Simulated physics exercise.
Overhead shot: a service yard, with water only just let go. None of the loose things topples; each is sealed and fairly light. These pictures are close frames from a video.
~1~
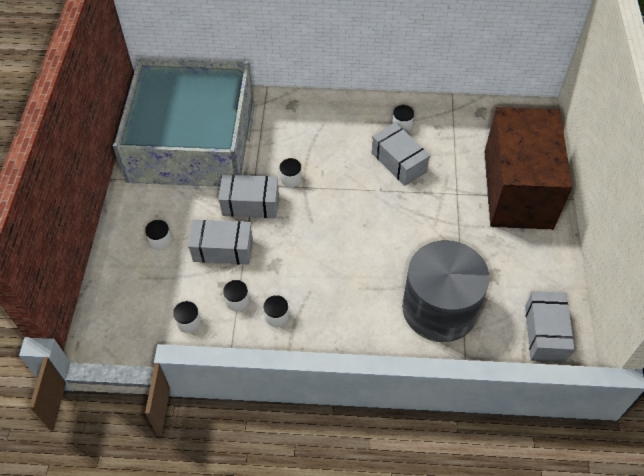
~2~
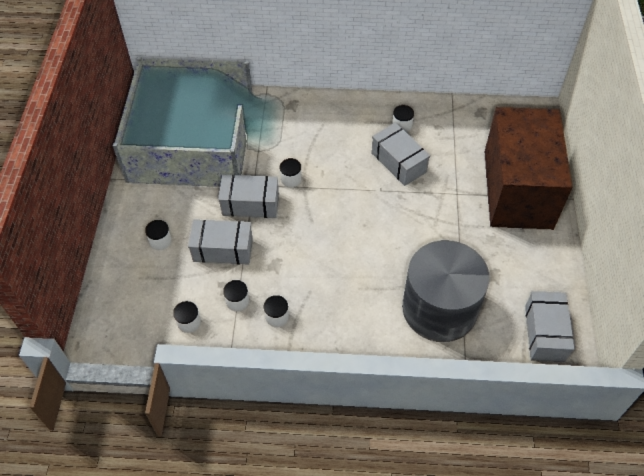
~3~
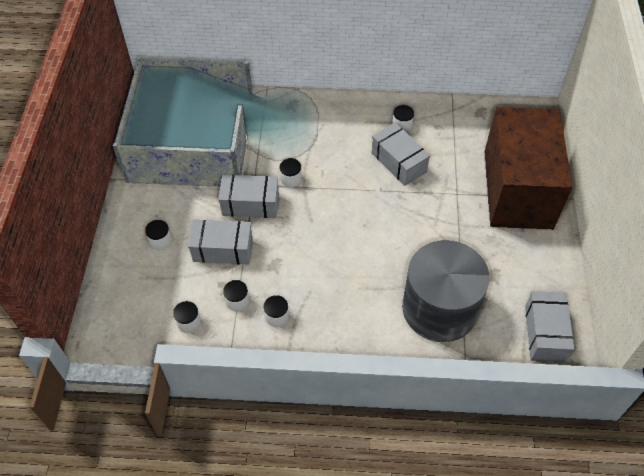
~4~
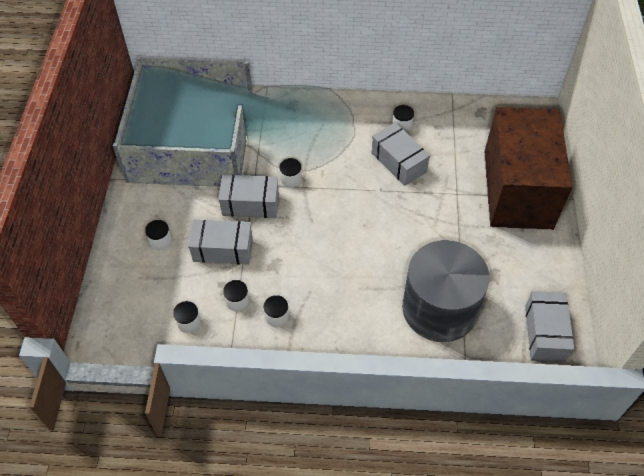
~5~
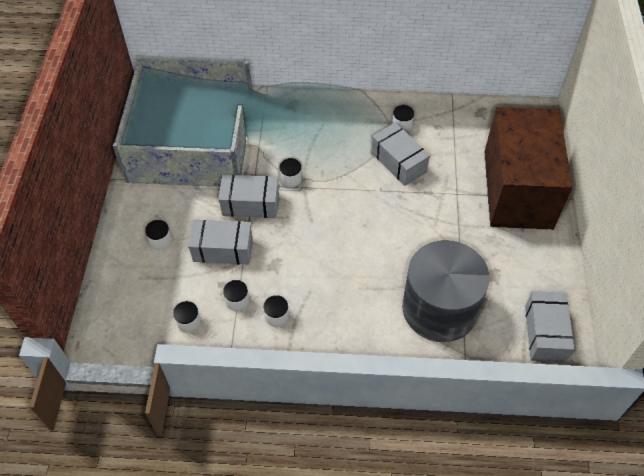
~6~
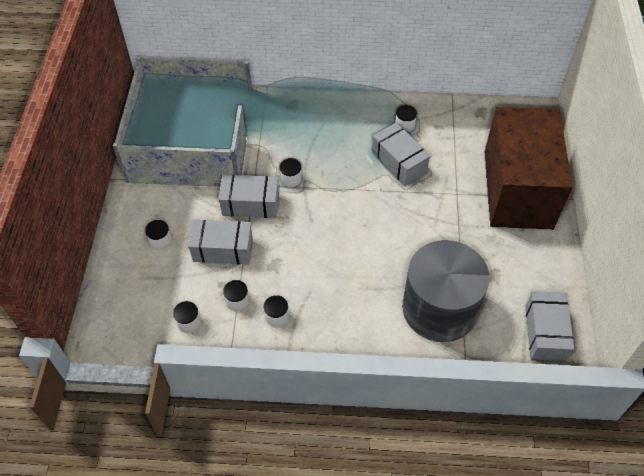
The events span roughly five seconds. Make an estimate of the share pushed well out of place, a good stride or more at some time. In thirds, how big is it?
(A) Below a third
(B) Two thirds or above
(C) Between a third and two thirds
(A) Below a third.
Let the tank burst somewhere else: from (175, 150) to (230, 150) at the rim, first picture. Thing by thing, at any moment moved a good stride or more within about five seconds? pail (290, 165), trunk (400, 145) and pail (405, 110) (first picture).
In that order: Never so far, never so far, less than that.
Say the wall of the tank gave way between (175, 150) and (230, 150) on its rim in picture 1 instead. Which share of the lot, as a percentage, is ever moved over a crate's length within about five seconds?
By my reckoning, around 70 percent.
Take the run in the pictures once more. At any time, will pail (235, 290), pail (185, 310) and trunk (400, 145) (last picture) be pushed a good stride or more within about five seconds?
Object by object as listed: Falls short, falls short and travels that far.
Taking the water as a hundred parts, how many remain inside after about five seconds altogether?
I'd estimate some 100 percent of the water stays.
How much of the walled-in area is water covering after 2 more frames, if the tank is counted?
My figure is about 25 percent.
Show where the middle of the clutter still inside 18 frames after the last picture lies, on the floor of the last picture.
Estimate: Close to (325, 268) px.
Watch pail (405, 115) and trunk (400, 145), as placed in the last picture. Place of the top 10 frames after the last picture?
(562, 119) and (479, 182), about.
A moment on, 1 of 10 are well off their spots; 0 afloat.
Next, 2 of 10 are well off their spots; 2 afloat.
Later, 2 of 10 are well off their spots; 3 afloat.
In the end, 2 of 10 are well off their spots, and 2 have been at some point; 3 afloat.
